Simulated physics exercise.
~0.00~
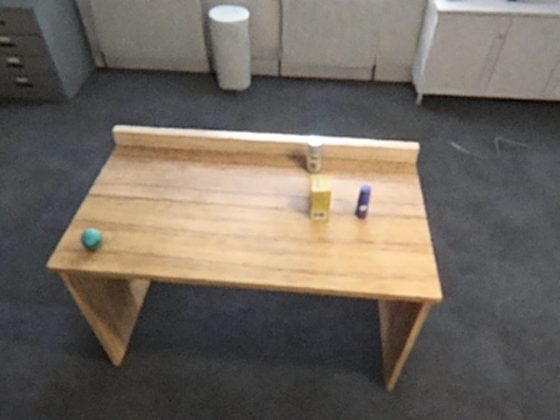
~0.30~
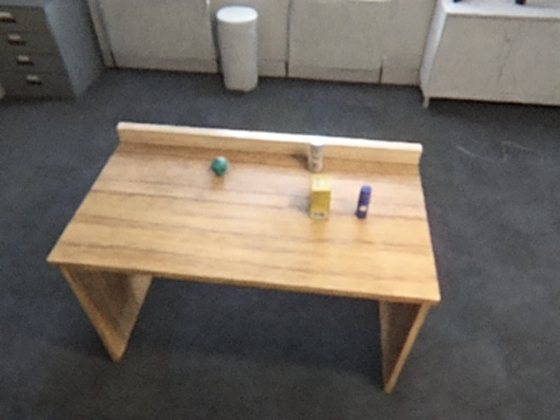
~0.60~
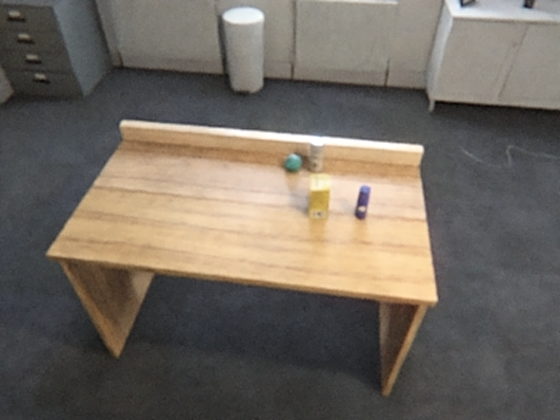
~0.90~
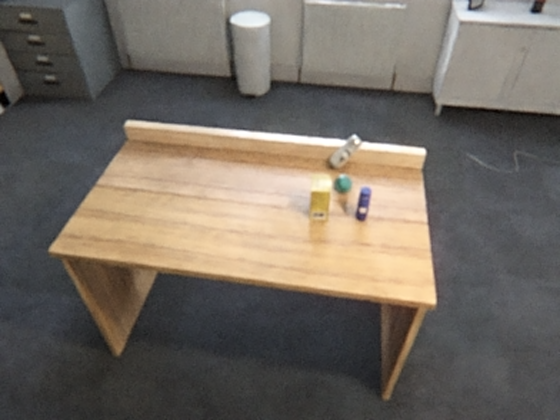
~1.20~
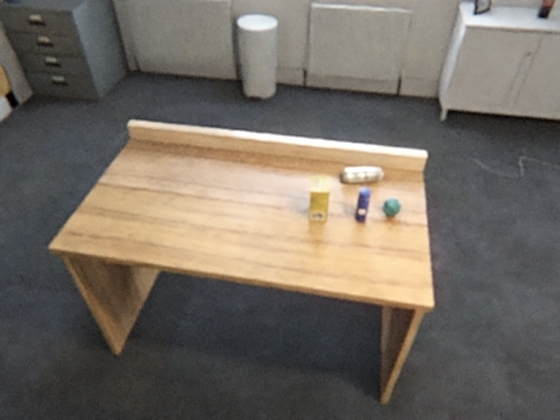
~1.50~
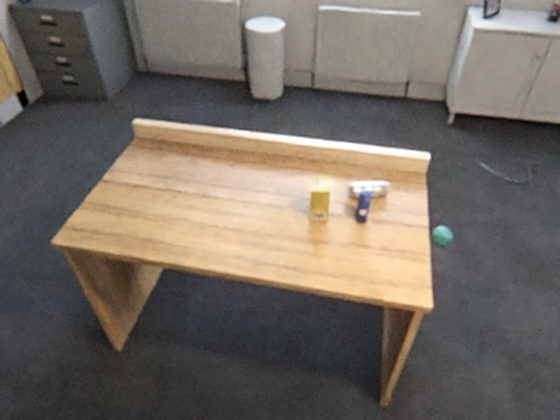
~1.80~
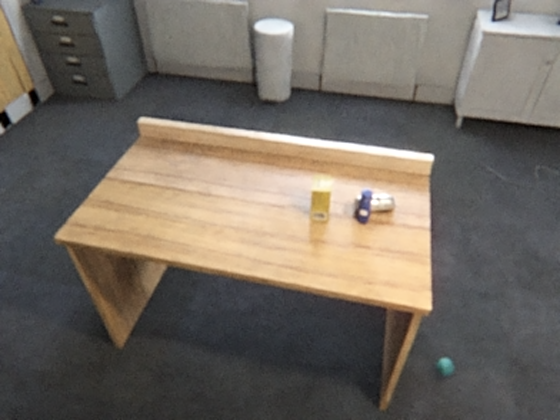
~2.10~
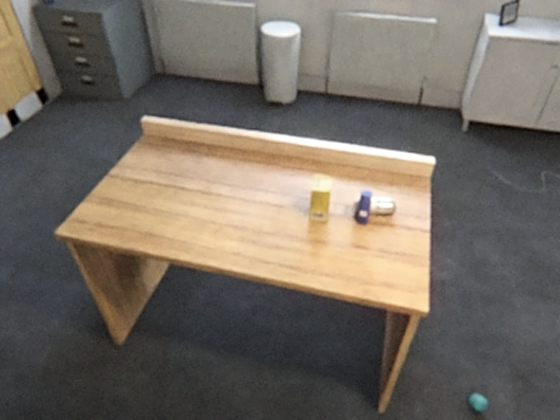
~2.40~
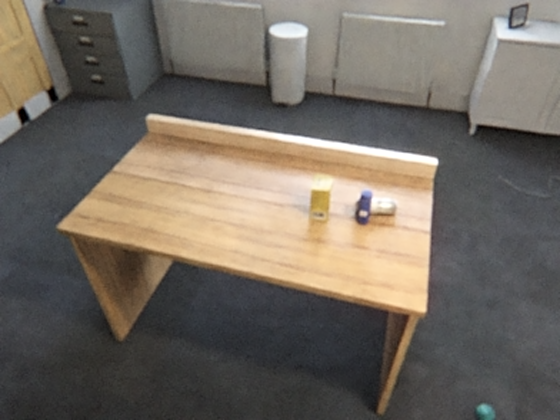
On a wooden table, a turquoise ball knocks over a white can and drops off.
